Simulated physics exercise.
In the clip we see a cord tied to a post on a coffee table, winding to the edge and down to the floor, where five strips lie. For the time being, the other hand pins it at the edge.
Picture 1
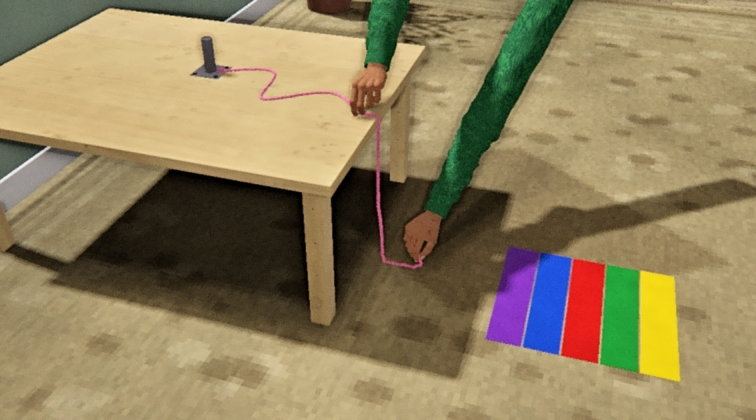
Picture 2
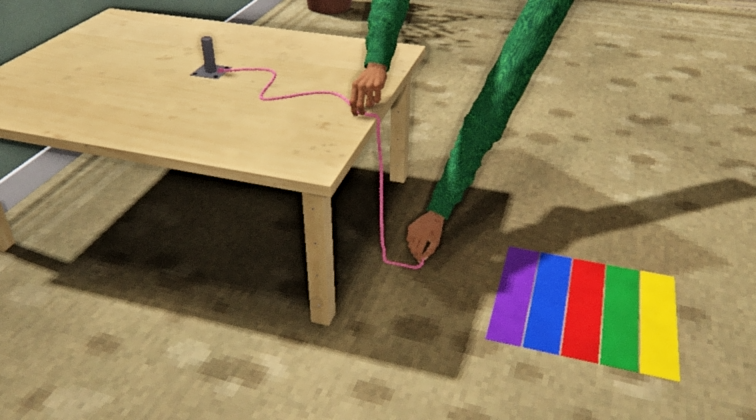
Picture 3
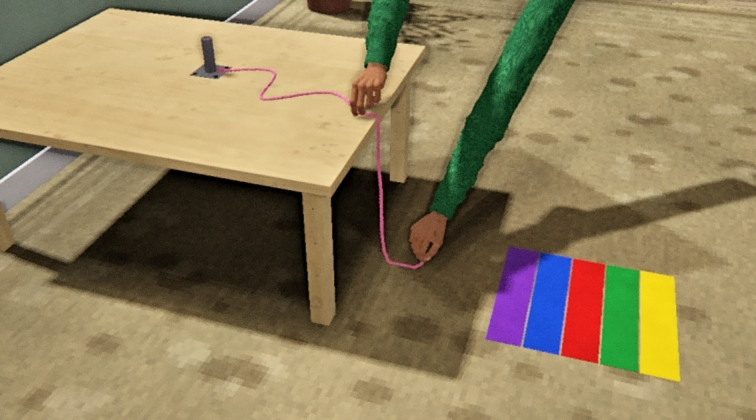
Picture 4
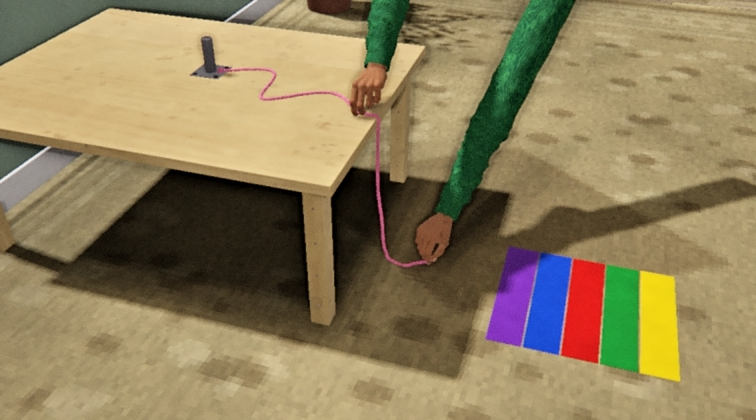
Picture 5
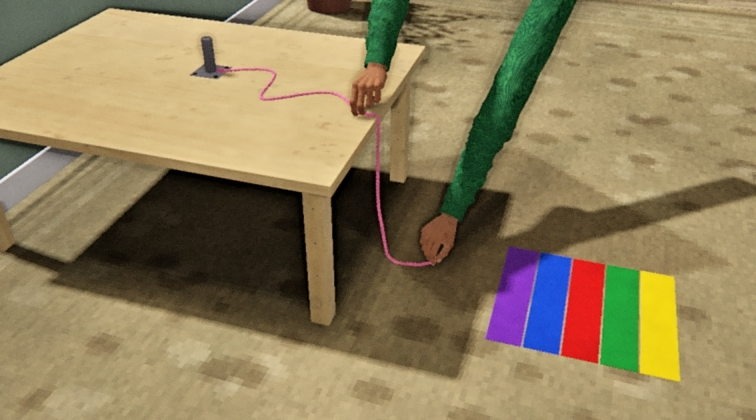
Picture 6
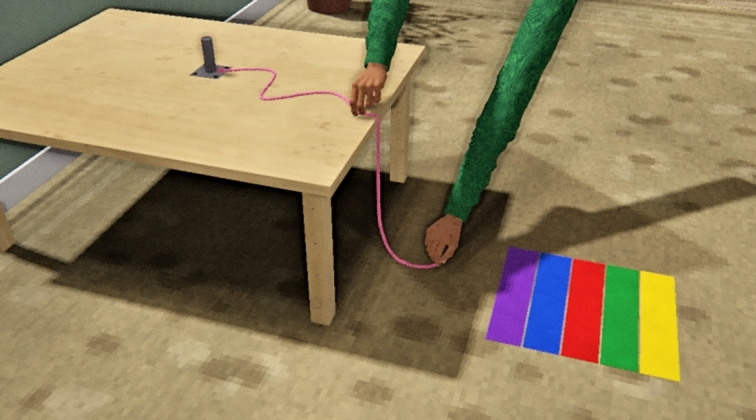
The loose end of a pink cord, held by a hand in a green sleeve near the floor, shifts slightly to the right toward five coloured strips. Meanwhile, the other hand stays at the table's edge, and the cord on the tabletop remains still, winding from a dark post.
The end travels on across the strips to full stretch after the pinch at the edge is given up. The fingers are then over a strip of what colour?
A green strip.
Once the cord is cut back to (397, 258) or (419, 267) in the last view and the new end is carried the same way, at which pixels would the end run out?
I'd say somewhere near (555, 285) the first time and near (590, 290) the second time.
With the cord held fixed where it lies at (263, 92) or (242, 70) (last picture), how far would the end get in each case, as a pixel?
About (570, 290) and (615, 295).
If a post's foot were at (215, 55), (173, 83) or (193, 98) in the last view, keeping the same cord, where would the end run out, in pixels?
Approximate pixels in order: (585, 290), (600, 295), (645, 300).
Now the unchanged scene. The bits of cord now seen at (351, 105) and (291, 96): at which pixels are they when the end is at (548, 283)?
The first ends at (389, 148) and the second at (347, 102).
Early on, end near (548, 283); over blue.
Midway, end near (595, 292); over red.
At the end of the slack, end near (624, 298); over green. It halts on the green strip.
